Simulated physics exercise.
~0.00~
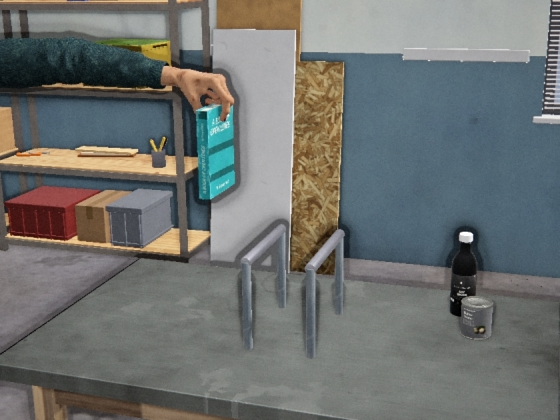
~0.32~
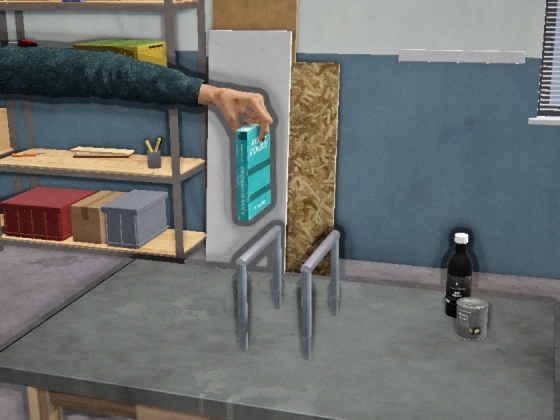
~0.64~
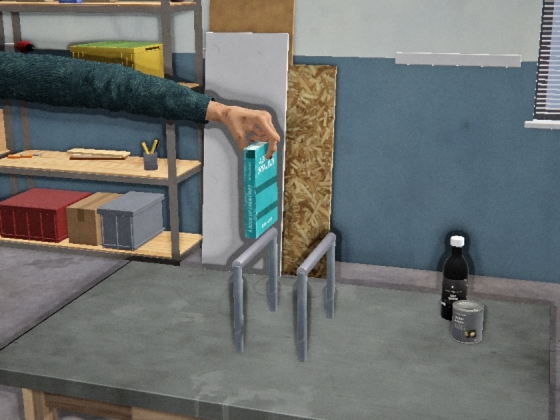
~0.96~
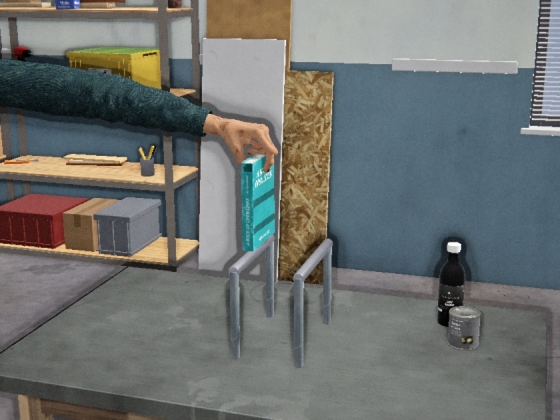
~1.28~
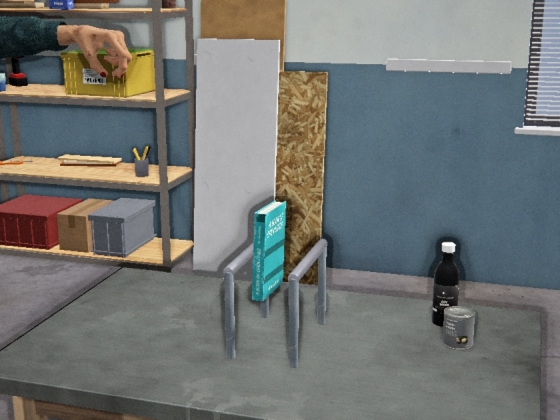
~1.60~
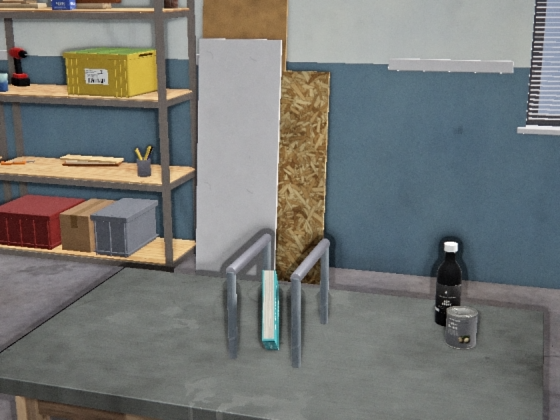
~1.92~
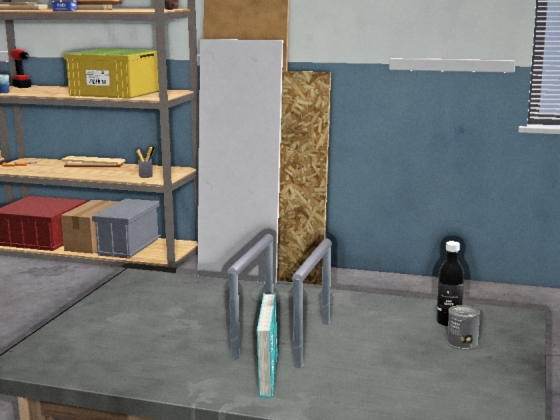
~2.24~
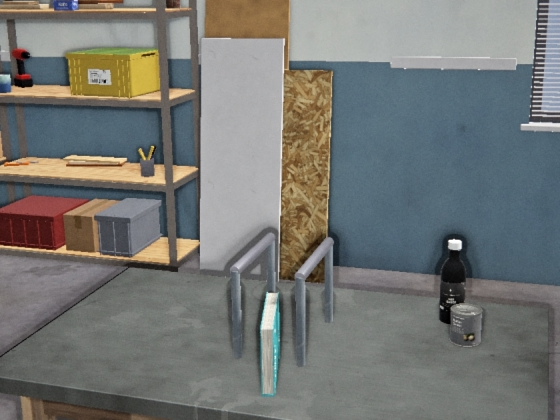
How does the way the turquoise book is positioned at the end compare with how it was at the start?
At the start the turquoise book was upright in the person's hand, but by the end it was on its side on the table.
